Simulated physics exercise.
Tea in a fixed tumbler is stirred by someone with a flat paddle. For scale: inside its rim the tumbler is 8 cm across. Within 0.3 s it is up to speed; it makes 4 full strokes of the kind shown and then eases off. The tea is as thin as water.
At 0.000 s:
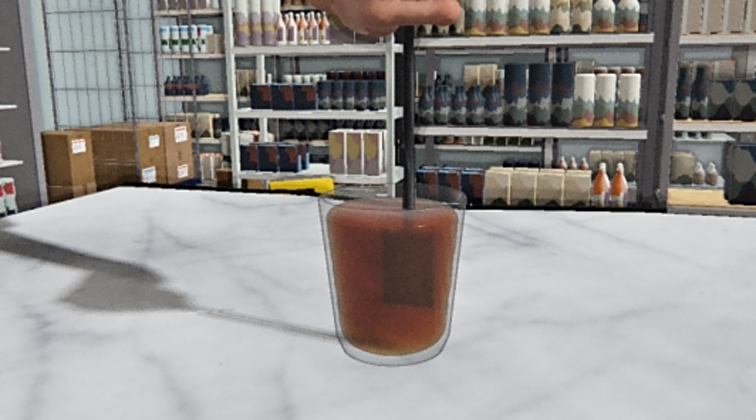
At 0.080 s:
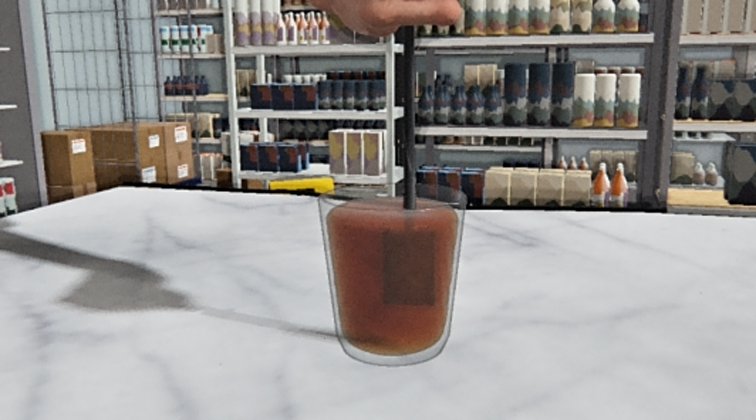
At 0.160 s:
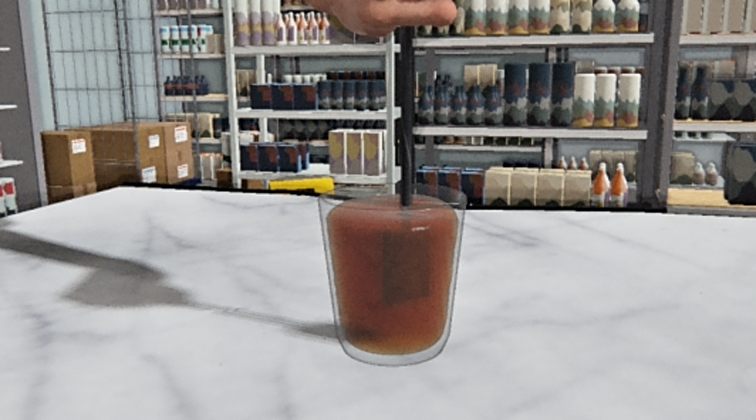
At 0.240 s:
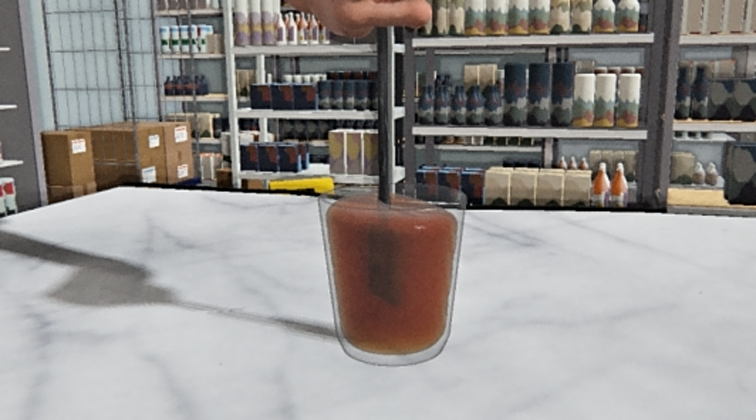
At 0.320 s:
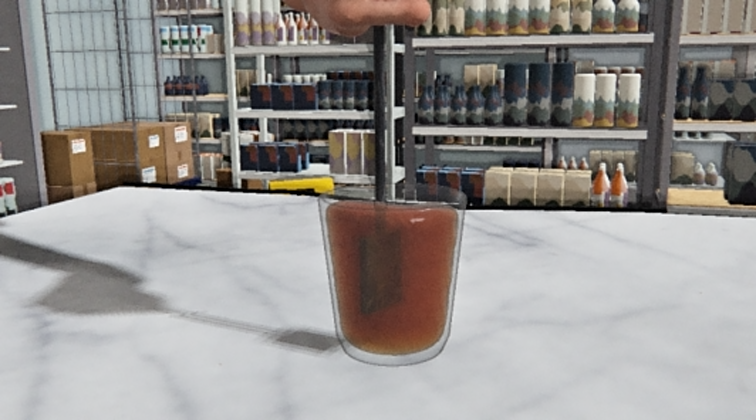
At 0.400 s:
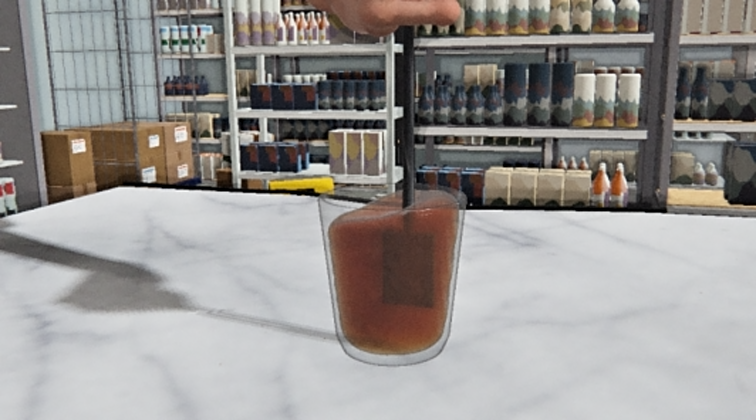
The clip opens on a hand holding a dark stem with a flat paddle in a clear tumbler of reddish-brown tea on a marble counter, shelves behind. The paddle turns and shifts slightly left, then returns right as the tea's surface tilts, higher on the right.
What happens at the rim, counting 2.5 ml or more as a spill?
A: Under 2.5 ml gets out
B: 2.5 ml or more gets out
Answer: B.
Then, 0.63 s in, 1 ml is over the rim.
Then, 0.87 s in, 3 ml is over the rim.
Then, 1.10 s in, 8 ml is over the rim.
Then, 1.33 s in, 8 ml is over the rim.
Finally, 8 ml is over the rim.
